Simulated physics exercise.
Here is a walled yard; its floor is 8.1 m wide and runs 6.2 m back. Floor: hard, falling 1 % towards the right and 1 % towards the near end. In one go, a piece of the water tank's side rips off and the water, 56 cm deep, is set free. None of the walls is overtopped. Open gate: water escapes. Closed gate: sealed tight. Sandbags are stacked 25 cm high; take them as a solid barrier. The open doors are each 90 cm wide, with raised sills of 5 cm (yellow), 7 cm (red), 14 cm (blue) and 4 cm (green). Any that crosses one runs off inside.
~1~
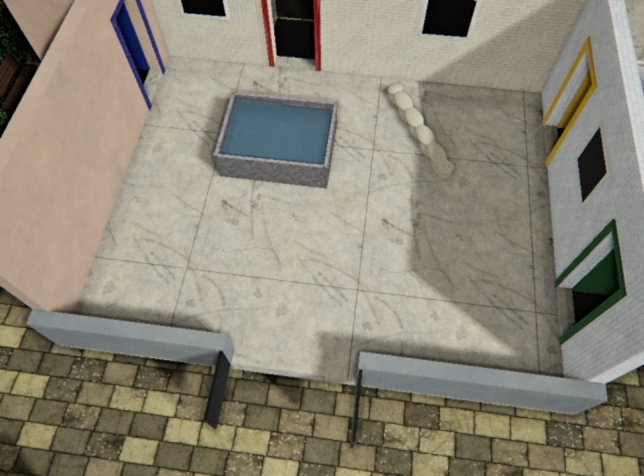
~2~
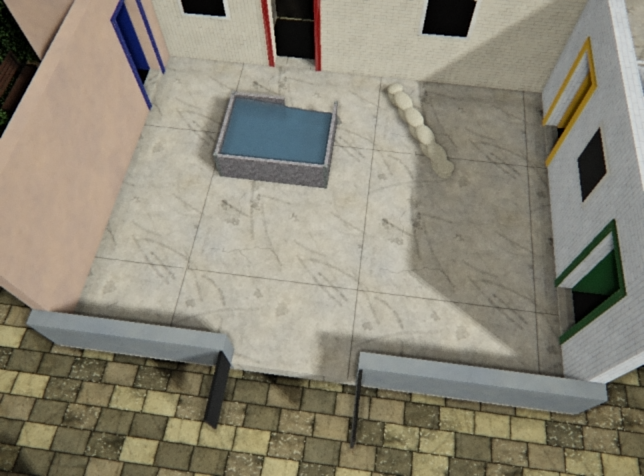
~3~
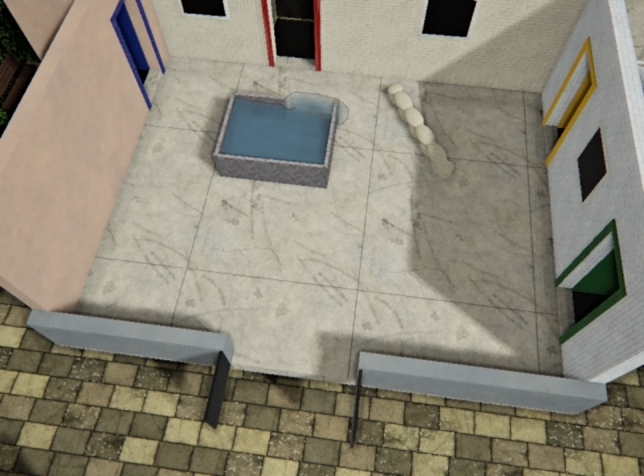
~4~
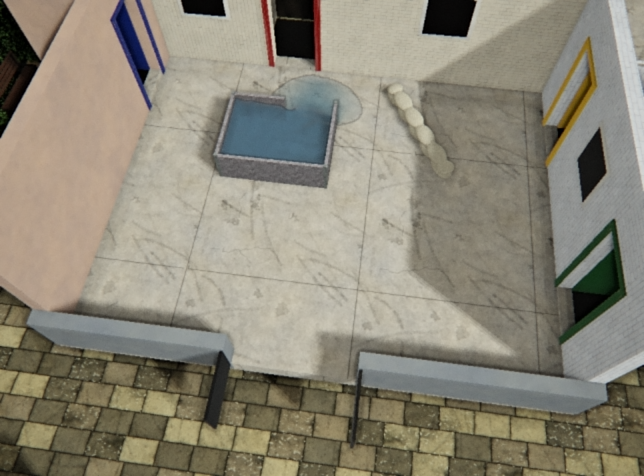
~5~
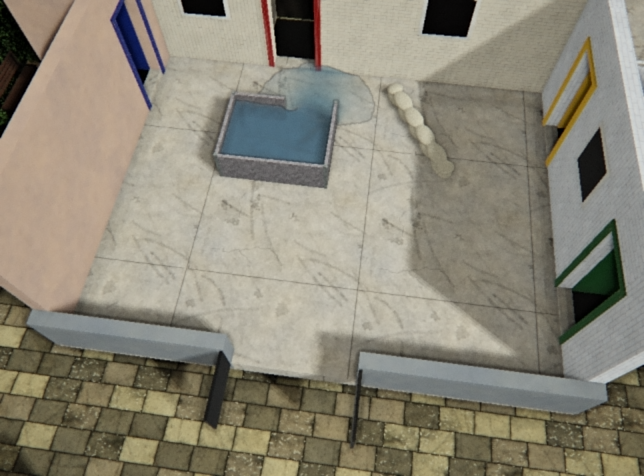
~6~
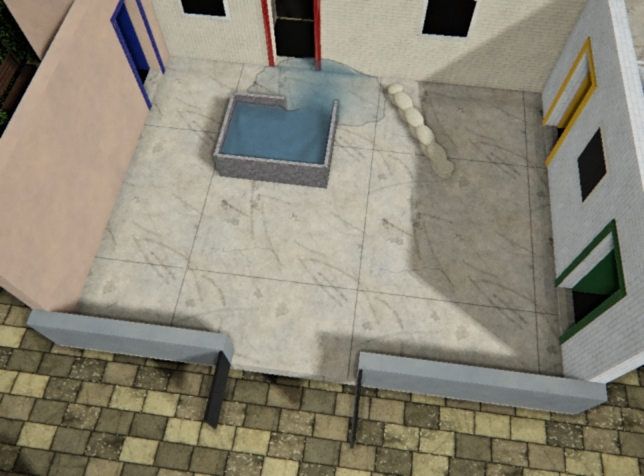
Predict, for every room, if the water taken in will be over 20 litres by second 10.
Prediction: For the yellow door, over 20 litres; for the red door, over 20 litres; for the blue door, not over 20 litres; for the green door, not over 20 litres.
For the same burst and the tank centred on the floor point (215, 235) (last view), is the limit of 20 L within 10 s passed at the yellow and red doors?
Result - yellow door does not exceed it, red door exceeds it.
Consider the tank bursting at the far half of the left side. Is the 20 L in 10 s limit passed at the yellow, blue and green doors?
Then: Yellow not over, blue above, green not over.
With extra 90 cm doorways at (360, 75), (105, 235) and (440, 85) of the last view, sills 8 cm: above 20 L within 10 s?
Door 1: Higher; door 2: Lower; door 3: Lower.
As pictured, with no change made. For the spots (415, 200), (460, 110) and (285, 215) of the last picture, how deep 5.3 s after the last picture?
Taking the spots in order: 2 cm, 1 cm, 0 cm.
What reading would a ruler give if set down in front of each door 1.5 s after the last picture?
Yellow 0 cm, red 20 cm, blue 0 cm, green 0 cm.
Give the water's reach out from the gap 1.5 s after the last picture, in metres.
I'd say close to 4.8 m.
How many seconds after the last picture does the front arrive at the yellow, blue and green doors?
Arrival times: Yellow 1.8 seconds, blue 2.2 seconds, green 4.0 seconds.
Then, 0.7 s after the last picture water covers 10 % of the floor and is deepest (35 cm) near (332, 76); yellow door not reached, red door 22 cm at the sill, 53 L in, blue door not reached, green door not reached.
Then, 1.5 s after the last picture water covers 15 % of the floor and is deepest (29 cm) near (390, 88); yellow door not reached, red door 20 cm at the sill, 121 L in, blue door not reached, green door not reached.
Then, 2.8 s after the last picture water covers 35 % of the floor and is deepest (19 cm) near (382, 87); yellow door 10 cm at the sill, 15 L in, red door 15 cm at the sill, 187 L in, blue door 8 cm at the sill, 0 L in, green door not reached.
Then, 5.3 s after the last picture water covers 65 % of the floor and is deepest (12 cm) near (381, 93); yellow door 6 cm at the sill, 32 L in, red door 10 cm at the sill, 223 L in, blue door 5 cm at the sill, 0 L in, green door 2 cm at the sill, 0 L in.
Then, 9.3 s after the last picture water covers 75 % of the floor and is deepest (9 cm) near (558, 392); yellow door 4 cm at the sill, 34 L in, red door 4 cm at the sill, 228 L in, blue door 2 cm at the sill, 0 L in, green door 6 cm at the sill, 3 L in.
